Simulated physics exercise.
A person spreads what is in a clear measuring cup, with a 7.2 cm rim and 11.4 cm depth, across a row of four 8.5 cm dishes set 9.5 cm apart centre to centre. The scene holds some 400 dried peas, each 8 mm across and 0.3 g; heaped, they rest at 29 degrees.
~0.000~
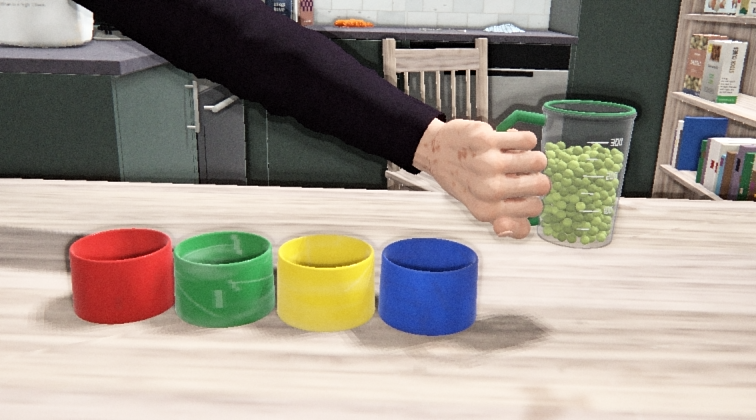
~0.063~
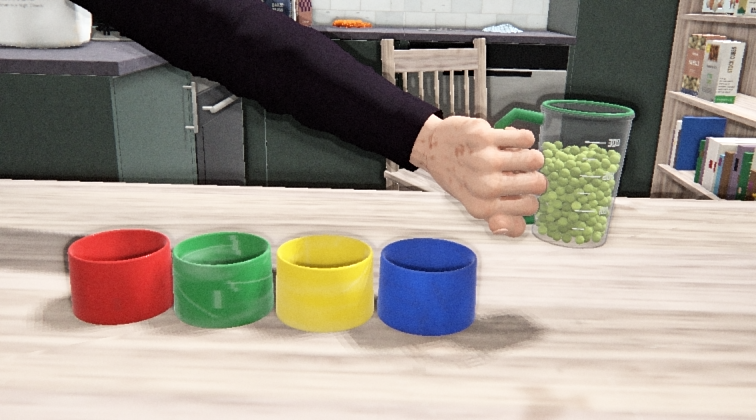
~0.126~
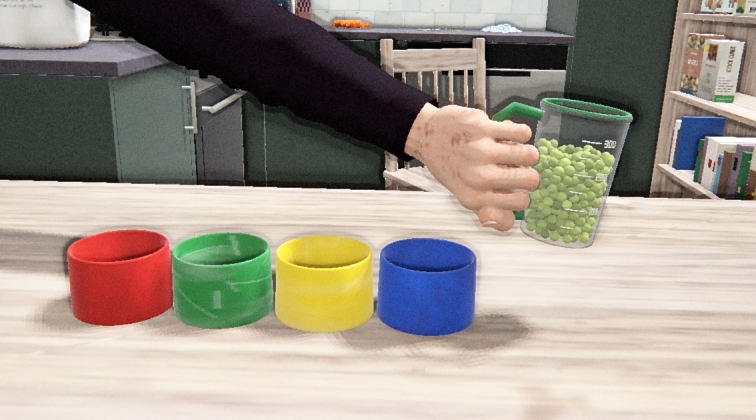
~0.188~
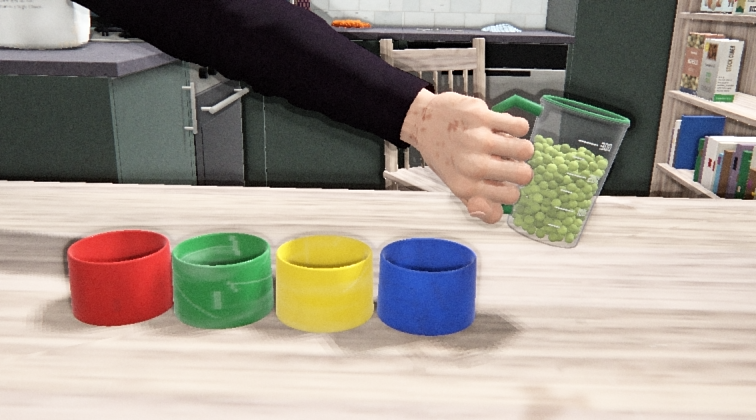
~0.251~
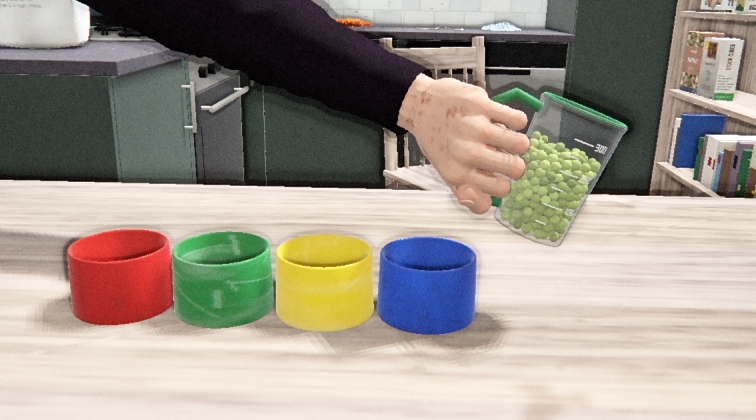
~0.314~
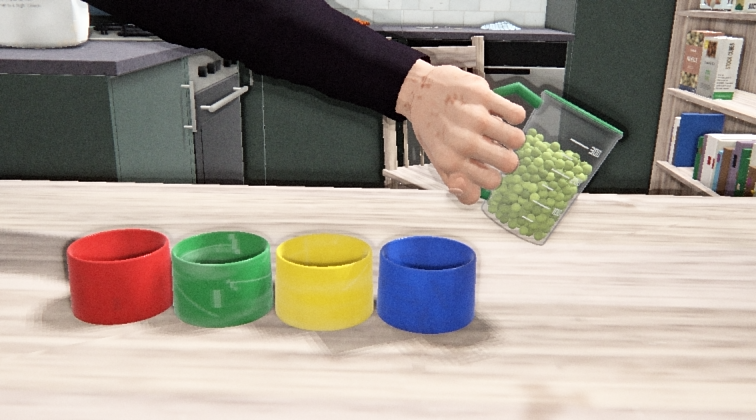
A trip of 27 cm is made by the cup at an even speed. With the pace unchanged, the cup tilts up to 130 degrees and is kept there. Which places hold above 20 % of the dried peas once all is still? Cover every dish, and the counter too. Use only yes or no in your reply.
Red: No; blue: Yes; green: No; yellow: No; counter: Yes.
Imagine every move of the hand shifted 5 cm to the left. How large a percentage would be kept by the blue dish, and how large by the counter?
In that case the blue dish gets 100 and the counter 0.
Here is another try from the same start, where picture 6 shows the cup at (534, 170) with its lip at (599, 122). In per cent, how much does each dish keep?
Then red 0, blue 20, green 0, and yellow 70.
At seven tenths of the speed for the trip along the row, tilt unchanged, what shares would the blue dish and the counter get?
Blue 0; counter 100.
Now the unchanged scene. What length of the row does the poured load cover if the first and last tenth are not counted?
Close to 17 centimetres along the dishes.
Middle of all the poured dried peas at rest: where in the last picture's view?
Near (495, 309).
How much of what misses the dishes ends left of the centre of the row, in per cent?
Some 0 per cent.
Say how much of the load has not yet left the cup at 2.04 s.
About 0 %.
After 1.35 s, tilt 130 degrees; cup holds 30 %, blue 15 %.
After 2.04 s, tilt 130 degrees; cup holds 0 %, blue 35 %.
After 2.76 s, tilt 130 degrees; cup holds 0 %, blue 35 %.
At rest (3.1 s), red 0 %, blue 35 %, green 0 %, yellow 0 %, counter 65 %.
